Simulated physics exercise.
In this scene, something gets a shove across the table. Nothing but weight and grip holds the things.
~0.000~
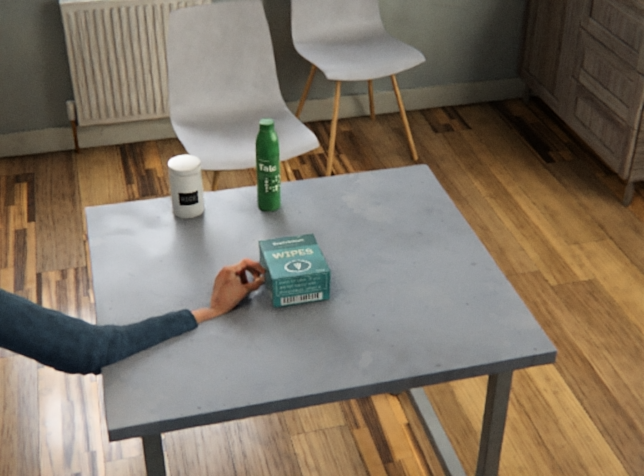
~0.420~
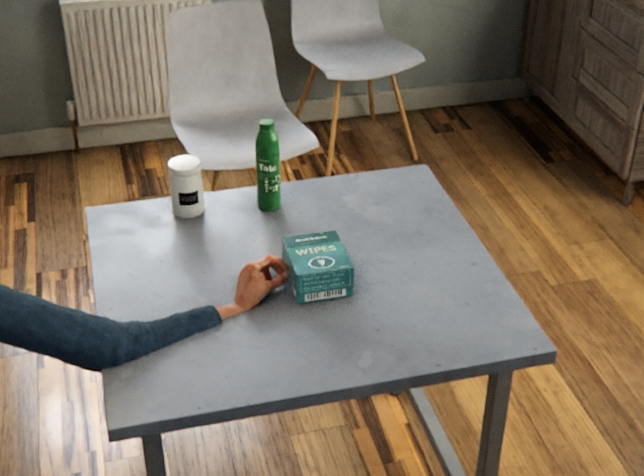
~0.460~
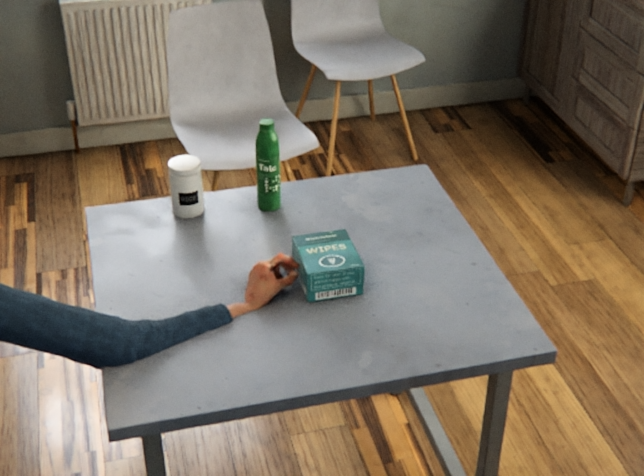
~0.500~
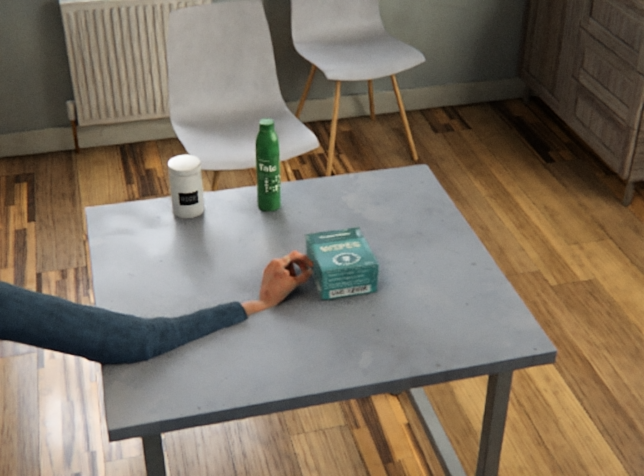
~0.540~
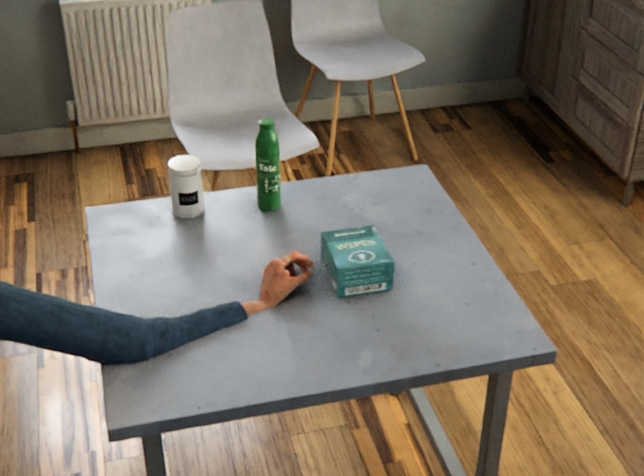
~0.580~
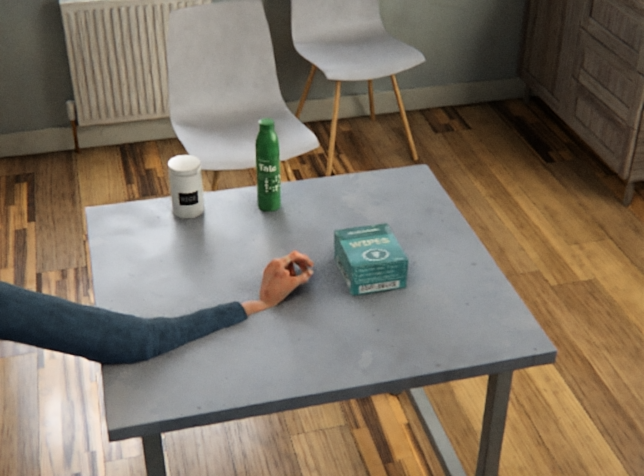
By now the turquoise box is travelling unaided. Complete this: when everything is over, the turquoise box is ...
Still on the table.
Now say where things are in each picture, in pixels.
Under the hand; turquoise box (294, 270), in the first picture.
Under the hand; turquoise box (317, 266), in the second picture.
Under the hand; turquoise box (327, 265), in the third picture.
Turquoise box (341, 263), in the fourth picture.
Turquoise box (357, 261) moved a little, in the fifth picture.
Turquoise box (370, 259) moved a little, in the sixth picture.
By 0.68 s, turquoise box moved about its own width near (398, 254).
By 0.78 s, turquoise box moved about its own width near (416, 252).
By 0.88 s, turquoise box moved about its own width near (425, 250).
When it is over (1.3 s), moved from the start, turquoise box. End places, in pixels of the last picture, turquoise box near (426, 250).
